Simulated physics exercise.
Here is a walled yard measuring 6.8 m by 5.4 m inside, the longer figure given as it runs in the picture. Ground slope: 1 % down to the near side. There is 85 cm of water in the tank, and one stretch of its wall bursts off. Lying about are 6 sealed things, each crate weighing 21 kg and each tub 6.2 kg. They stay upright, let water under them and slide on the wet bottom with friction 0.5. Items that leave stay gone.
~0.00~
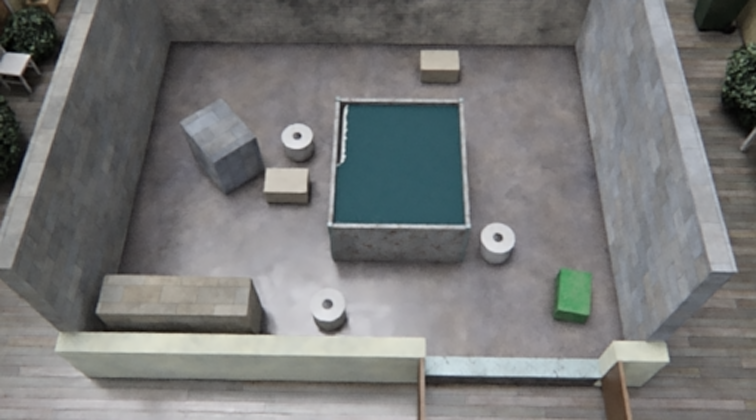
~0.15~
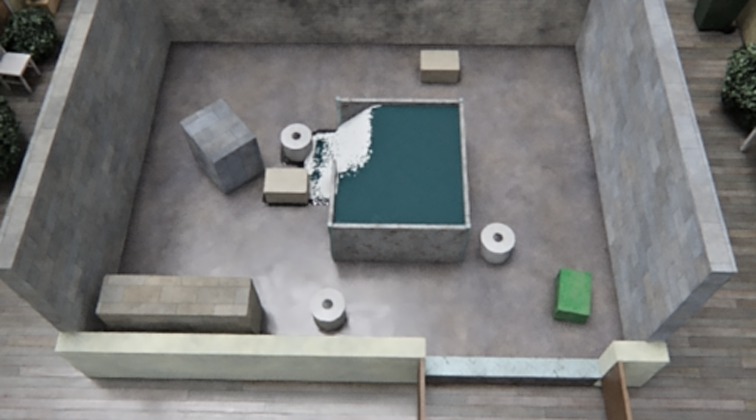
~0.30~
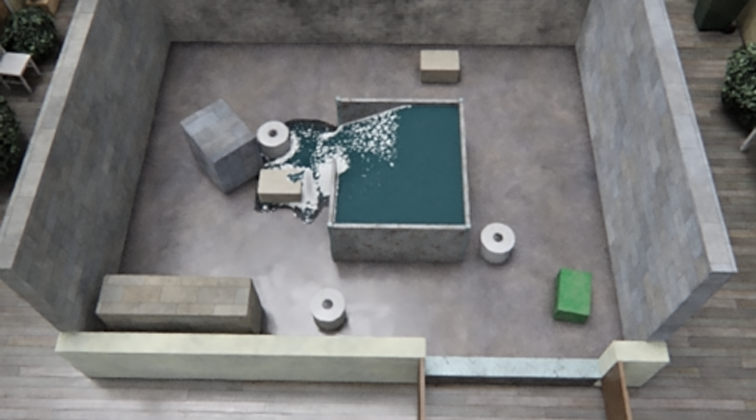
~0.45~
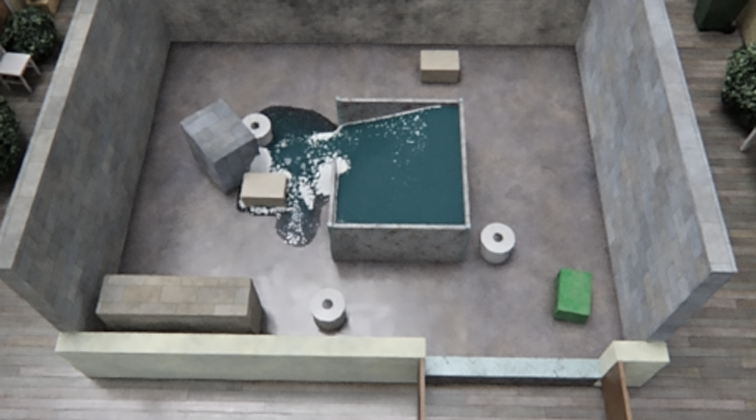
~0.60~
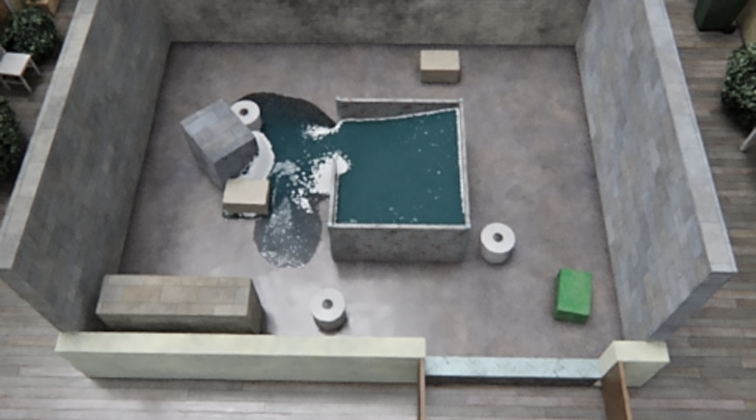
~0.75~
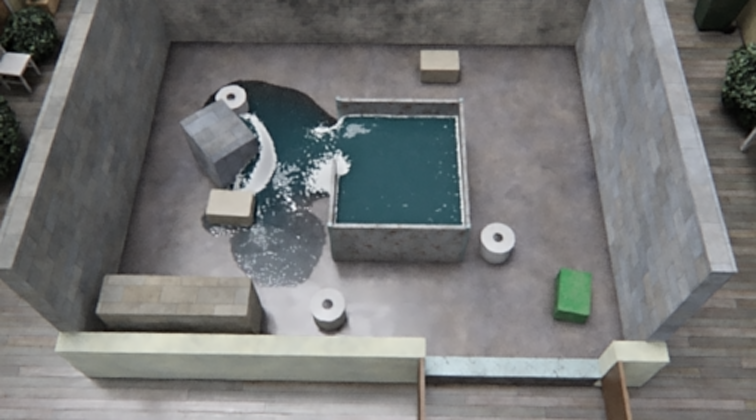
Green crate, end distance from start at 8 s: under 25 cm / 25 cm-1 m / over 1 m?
Odds are it gets pushed a bit.
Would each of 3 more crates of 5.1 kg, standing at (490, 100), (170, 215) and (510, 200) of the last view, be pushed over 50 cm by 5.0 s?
Within it, beyond it, within it.
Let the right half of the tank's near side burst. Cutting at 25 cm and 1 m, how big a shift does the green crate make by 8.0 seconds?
The green crate remains where it was.
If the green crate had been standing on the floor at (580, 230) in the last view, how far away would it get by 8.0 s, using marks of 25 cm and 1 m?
Outcome: It is shifted a bit.
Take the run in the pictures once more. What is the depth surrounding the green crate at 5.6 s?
3 cm, roughly.
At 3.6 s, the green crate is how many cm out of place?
Roughly 0 centimetres by that point.
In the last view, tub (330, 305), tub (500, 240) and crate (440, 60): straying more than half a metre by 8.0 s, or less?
The first topped the threshold, the second never reached the threshold, and the third never reached the threshold.
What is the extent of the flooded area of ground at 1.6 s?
Wet area: Approx. 15 m2.
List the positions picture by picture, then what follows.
In the first frame, the green crate at (575, 291), on the bottom; 3.4 m2 under water; 0 of 6 have shifted.
In the second frame, the green crate at (575, 291) rests on the ground; 4.0 m2 under water; 0 of 6 have shifted.
In the third frame, the green crate at (575, 291) rests on the ground; 4.8 m2 under water; 2 of 6 have shifted.
In the fourth frame, the green crate at (575, 291), on the bottom; water covers 5.8 m2; 2 of 6 have shifted.
In the fifth frame, the green crate at (575, 291) rests on the ground; water covers 7.0 m2; 2 of 6 have shifted.
In the sixth frame, the green crate at (575, 291) rests on the ground; 8.3 m2 under water; 2 of 6 have shifted.
After 1.6 s the green crate is near (575, 291), 0.0 m from its start, aground; 0 of 6 are out; 2 afloat.
After 3.6 s the green crate is near (575, 291), 0.0 m from its start, aground; 0 of 6 are out; 2 afloat.
After 5.6 s the green crate is near (575, 291), 0.0 m from its start, aground; 0 of 6 are out; 3 afloat.
After 8.0 s the green crate is near (598, 245), 0.8 m from its start, afloat; 0 of 6 are out; 4 afloat.
